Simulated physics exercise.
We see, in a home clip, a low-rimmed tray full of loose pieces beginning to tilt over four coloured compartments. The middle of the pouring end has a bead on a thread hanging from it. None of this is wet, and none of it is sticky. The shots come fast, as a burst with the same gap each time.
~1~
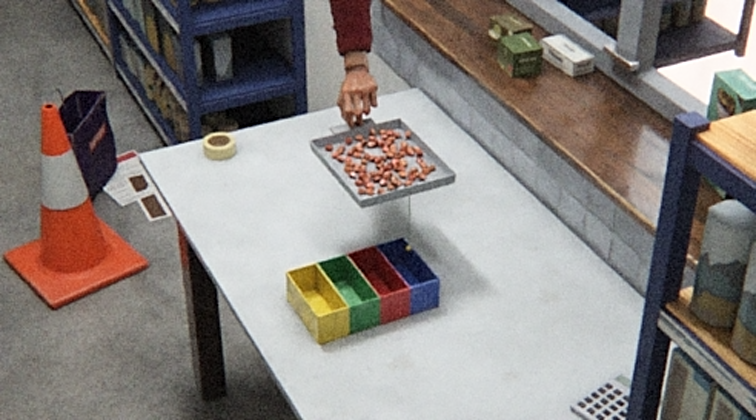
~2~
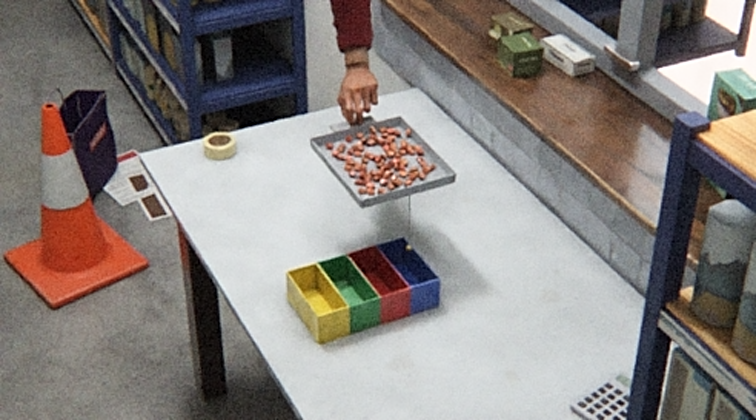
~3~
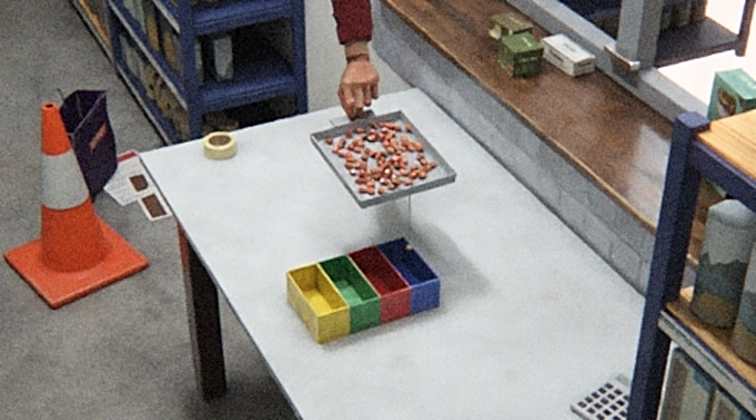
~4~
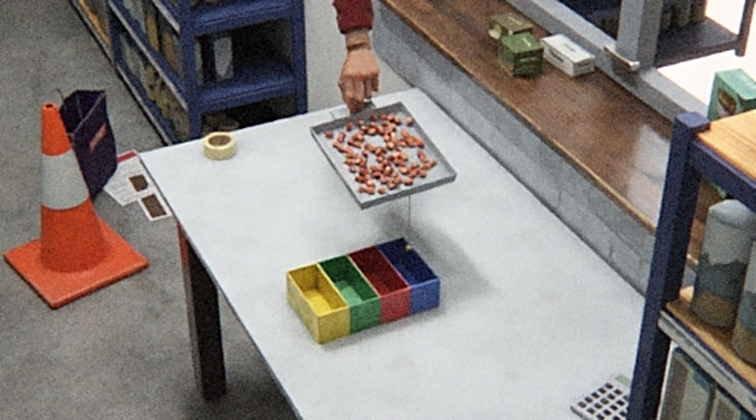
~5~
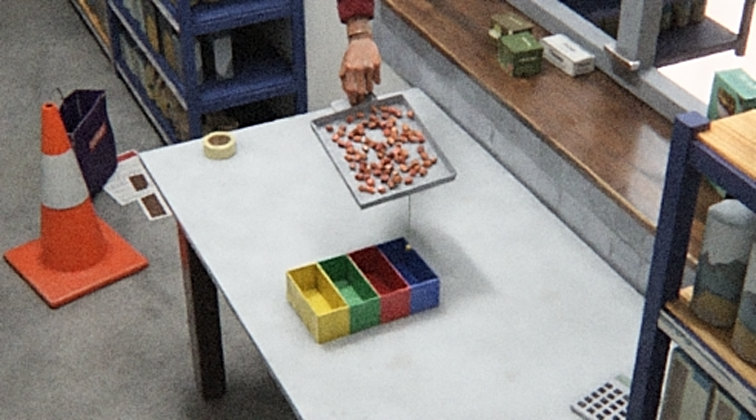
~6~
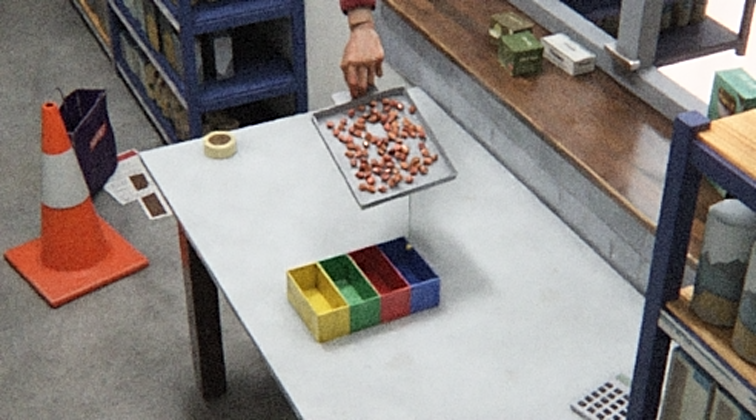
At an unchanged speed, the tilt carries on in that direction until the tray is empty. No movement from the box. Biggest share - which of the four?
Red.
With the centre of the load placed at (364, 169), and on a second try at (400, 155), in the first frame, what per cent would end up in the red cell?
From the first start you get 50 in a hundred, from the second 40 in a hundred.
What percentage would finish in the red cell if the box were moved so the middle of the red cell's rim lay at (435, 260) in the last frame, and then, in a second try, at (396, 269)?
It would be roughly 20 per cent, followed by roughly 40 per cent.
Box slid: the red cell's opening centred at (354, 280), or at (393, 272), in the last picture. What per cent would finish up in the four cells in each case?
Roughly 60 per cent the first time and 90 per cent the second.
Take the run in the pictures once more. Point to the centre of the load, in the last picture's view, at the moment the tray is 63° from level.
The load is centred around (393, 181).
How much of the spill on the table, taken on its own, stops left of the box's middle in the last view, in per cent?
Close to 0 in a hundred.
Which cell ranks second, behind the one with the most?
The blue one.
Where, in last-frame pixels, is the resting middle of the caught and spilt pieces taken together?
I'd say the middle ends up at about (393, 301).
Just after the last frame, tray tipped steeply; almost all on the tray; just a few falling or outside the box.
A moment on, tray tipped past a quarter turn; roughly half on the tray; roughly a quarter in the red cell; about a tenth in the green cell; just a few in the blue cell; about a tenth falling or outside the box.
Further on, tray tipped past a quarter turn; roughly half in the red cell; roughly a quarter in the blue cell; about a tenth in the green cell; roughly a quarter falling or outside the box.
When it is over, tray tipped past a quarter turn; roughly half in the red cell; roughly a quarter in the blue cell; about a tenth in the green cell; not one in the yellow cell; roughly a quarter outside the box.
